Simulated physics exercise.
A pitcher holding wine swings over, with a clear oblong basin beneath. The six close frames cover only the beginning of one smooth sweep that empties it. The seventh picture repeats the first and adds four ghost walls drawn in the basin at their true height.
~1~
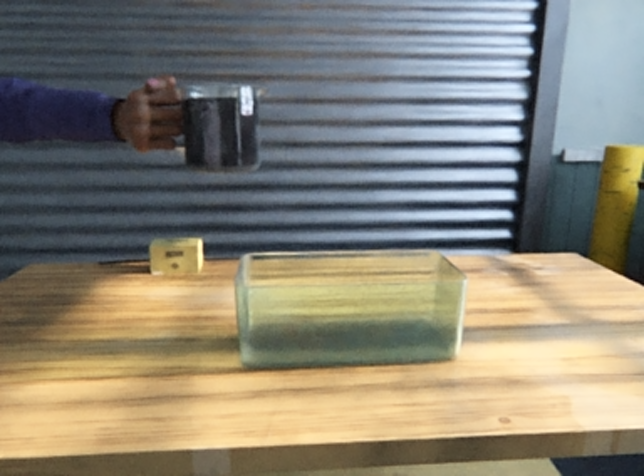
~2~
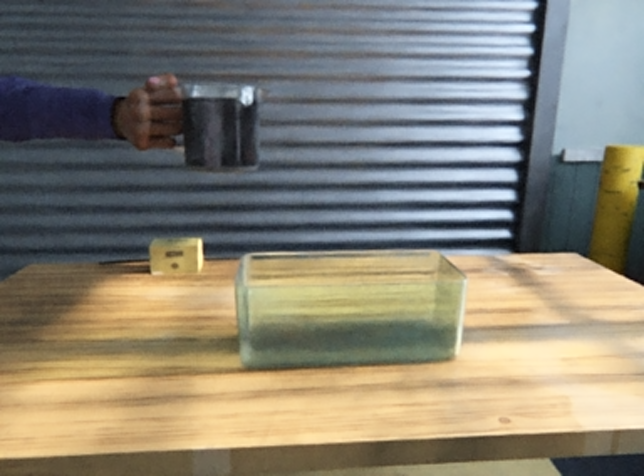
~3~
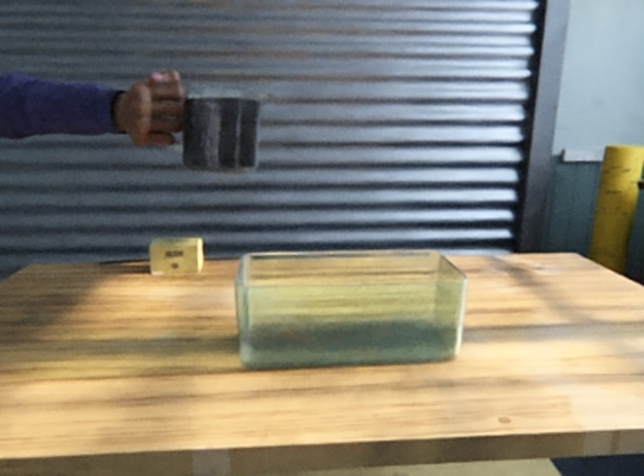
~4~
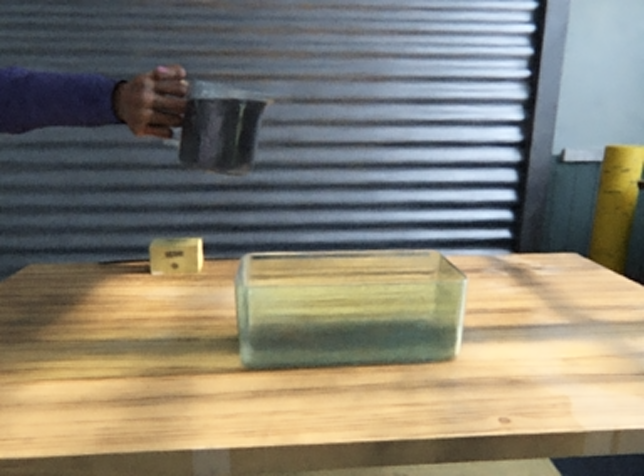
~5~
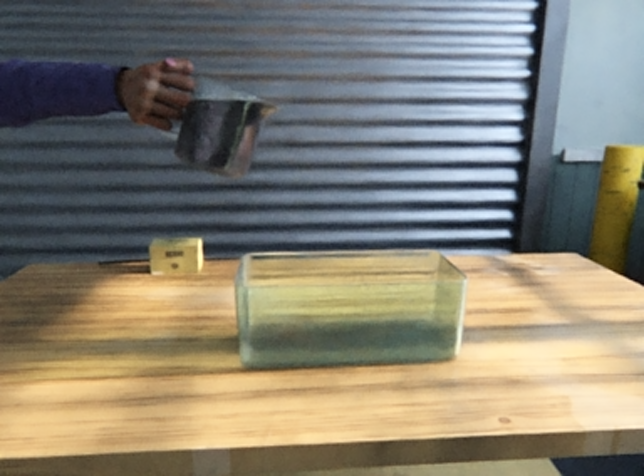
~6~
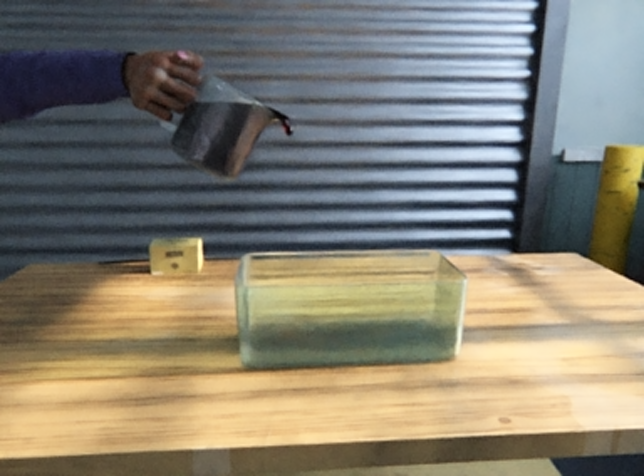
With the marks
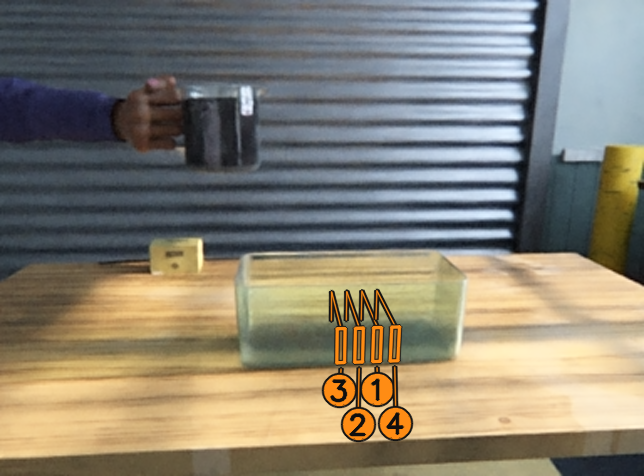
A hand in a purple sleeve, reaching in from the left, holds a clear pitcher of dark liquid above an oblong glass basin on a light wooden table. Seen from the front by a still camera, a small yellow box sits behind the basin to the left, with grey corrugated shutters behind and a yellow post at right. The hand keeps the pitcher upright, then tilts it rightward until dark liquid emerges over its lip.
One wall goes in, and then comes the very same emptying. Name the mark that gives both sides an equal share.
The best position is 3.
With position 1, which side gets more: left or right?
The left one.
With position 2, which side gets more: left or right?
The left side.
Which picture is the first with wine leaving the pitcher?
Picture 6.
On the marked copy, 1 at (377, 367); 2 at (359, 368); 3 at (341, 368); 4 at (394, 366).
If 1 is chosen, about 93 % ends left of the wall and 4 % right of it; 3 % is lost outside.
If 2 is chosen, about 91 % ends left of the wall and 5 % right of it; 5 % is lost outside.
If 3 is chosen, about 55 % ends left of the wall and 43 % right of it.
If 4 is chosen, about 95 % ends left of the wall and 3 % right of it.
